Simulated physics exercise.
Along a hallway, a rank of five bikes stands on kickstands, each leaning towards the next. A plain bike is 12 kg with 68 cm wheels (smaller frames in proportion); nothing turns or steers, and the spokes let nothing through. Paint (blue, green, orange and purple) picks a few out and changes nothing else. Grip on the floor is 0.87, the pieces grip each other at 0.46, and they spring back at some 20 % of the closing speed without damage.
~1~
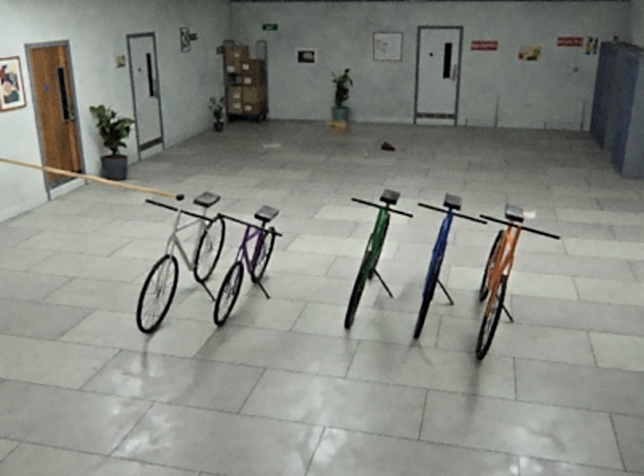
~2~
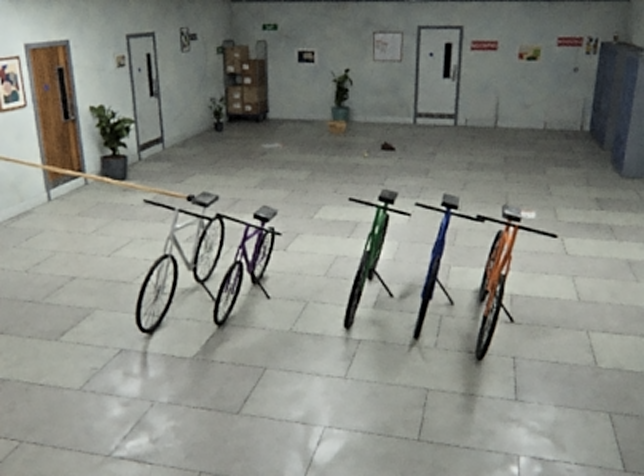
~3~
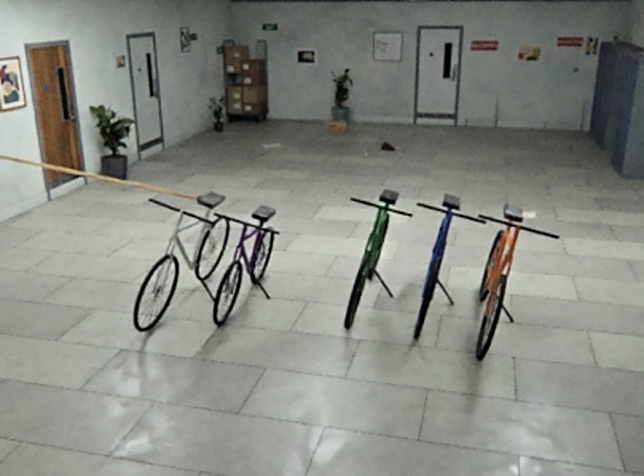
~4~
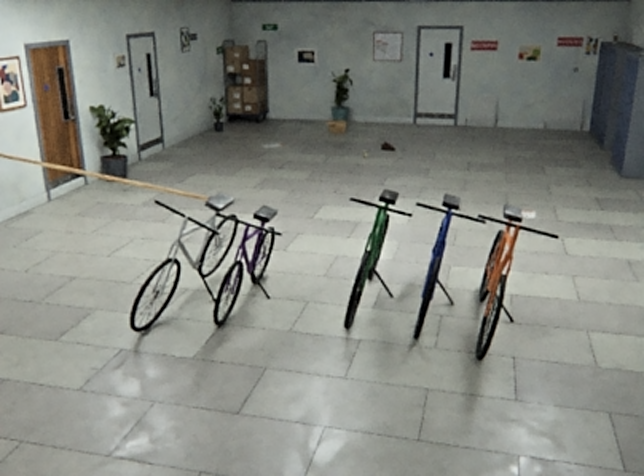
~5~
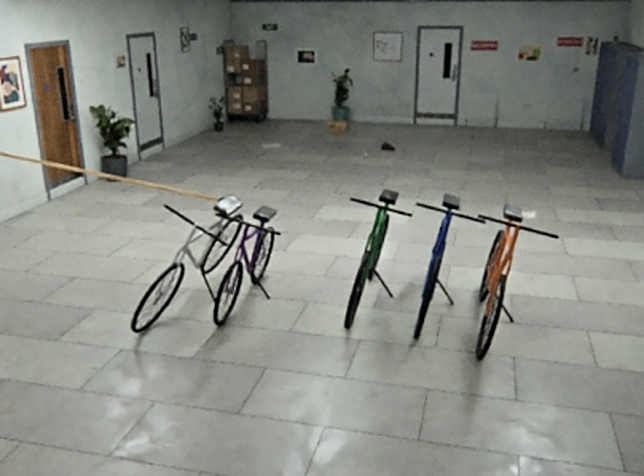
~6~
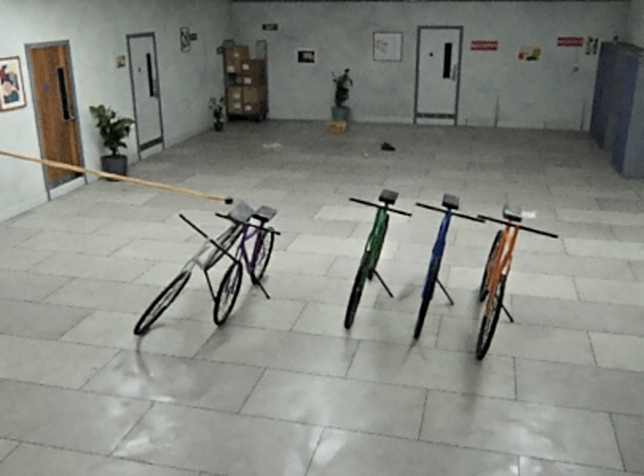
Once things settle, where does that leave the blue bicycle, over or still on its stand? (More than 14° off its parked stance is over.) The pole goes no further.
That bicycle keeps its feet.
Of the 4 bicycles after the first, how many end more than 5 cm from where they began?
It is 1.
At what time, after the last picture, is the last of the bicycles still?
Around 2.0 s.
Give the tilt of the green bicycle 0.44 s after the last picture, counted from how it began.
Some 0°.
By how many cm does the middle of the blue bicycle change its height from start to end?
About 0 cm lower.
Then, 0.44 s after the last picture, 1 of the 4 other bicycles over; blue bicycle unmoved; purple bicycle leaning 23°.
Then, 0.90 s after the last picture, 1 of the 4 other bicycles over; blue bicycle unmoved; purple bicycle leaning 70°.
At rest, 1 of the 4 other bicycles over; blue bicycle unmoved; purple bicycle leaning 64°; green bicycle unmoved. Three left standing. As the last picture would show them, middles, blue bicycle near (437, 253), purple bicycle near (292, 285).
